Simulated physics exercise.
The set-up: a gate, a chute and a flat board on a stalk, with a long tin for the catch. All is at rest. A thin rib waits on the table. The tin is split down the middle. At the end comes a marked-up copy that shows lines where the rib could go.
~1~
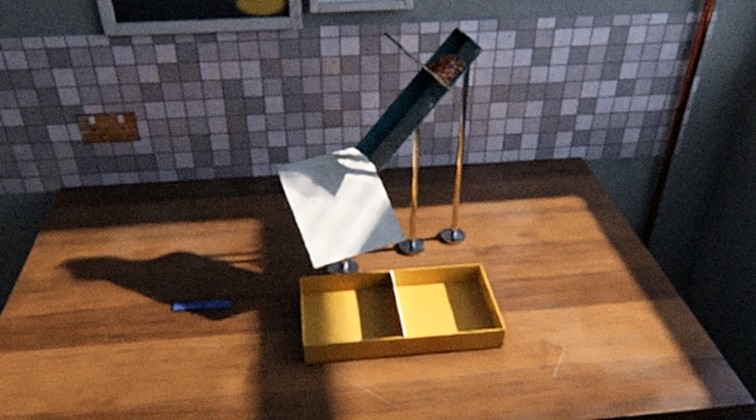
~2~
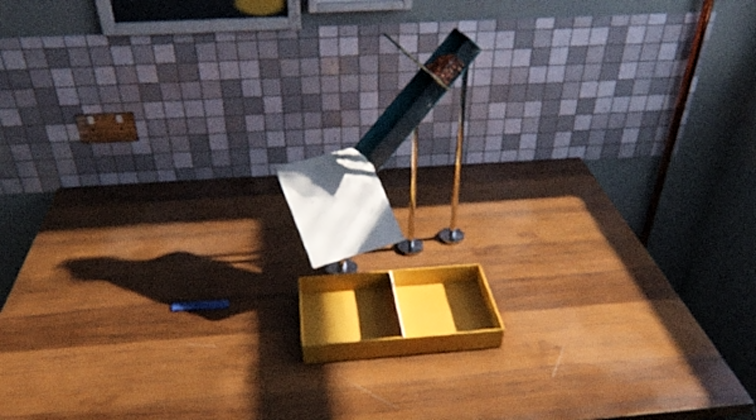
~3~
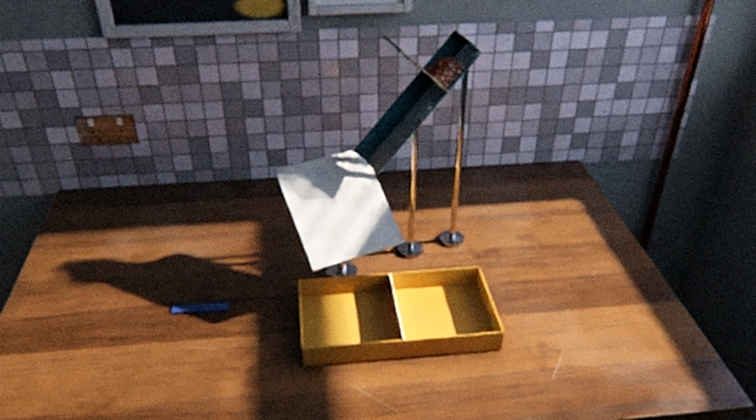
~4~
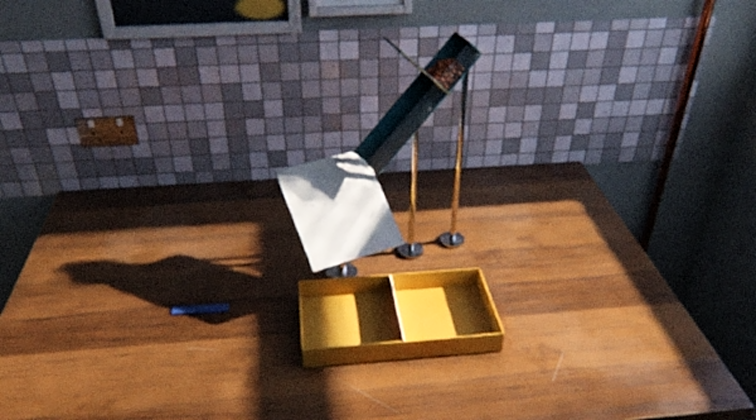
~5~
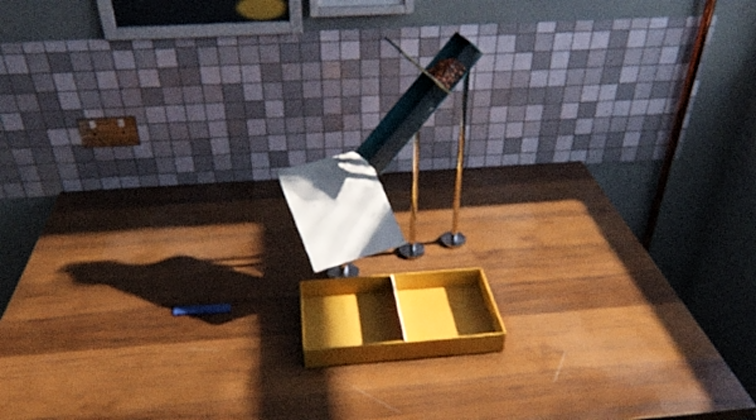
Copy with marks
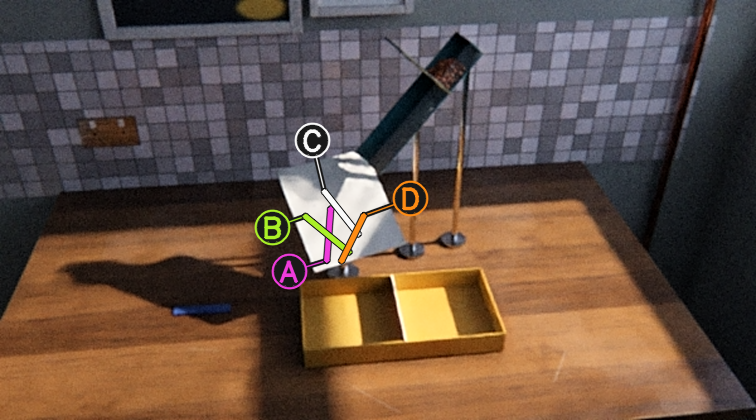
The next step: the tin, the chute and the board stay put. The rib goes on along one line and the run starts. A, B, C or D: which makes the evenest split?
C works best here.
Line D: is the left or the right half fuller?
The left half.
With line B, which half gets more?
More lands on the left.
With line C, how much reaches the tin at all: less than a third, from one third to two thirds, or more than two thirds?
Line C gives more than two thirds.
On the marked copy, line A from (330, 208) to (326, 260); line B from (305, 216) to (349, 252); line C from (324, 191) to (358, 234); line D from (363, 215) to (341, 261).
Choosing A, of what is caught, every piece in the left half, not one piece in the right.
Choosing B, of what is caught, every piece in the left half, not one piece in the right.
Choosing C, of what is caught, roughly half in the left half, roughly half in the right.
Choosing D, of what is caught, almost all in the left half, just a few in the right.
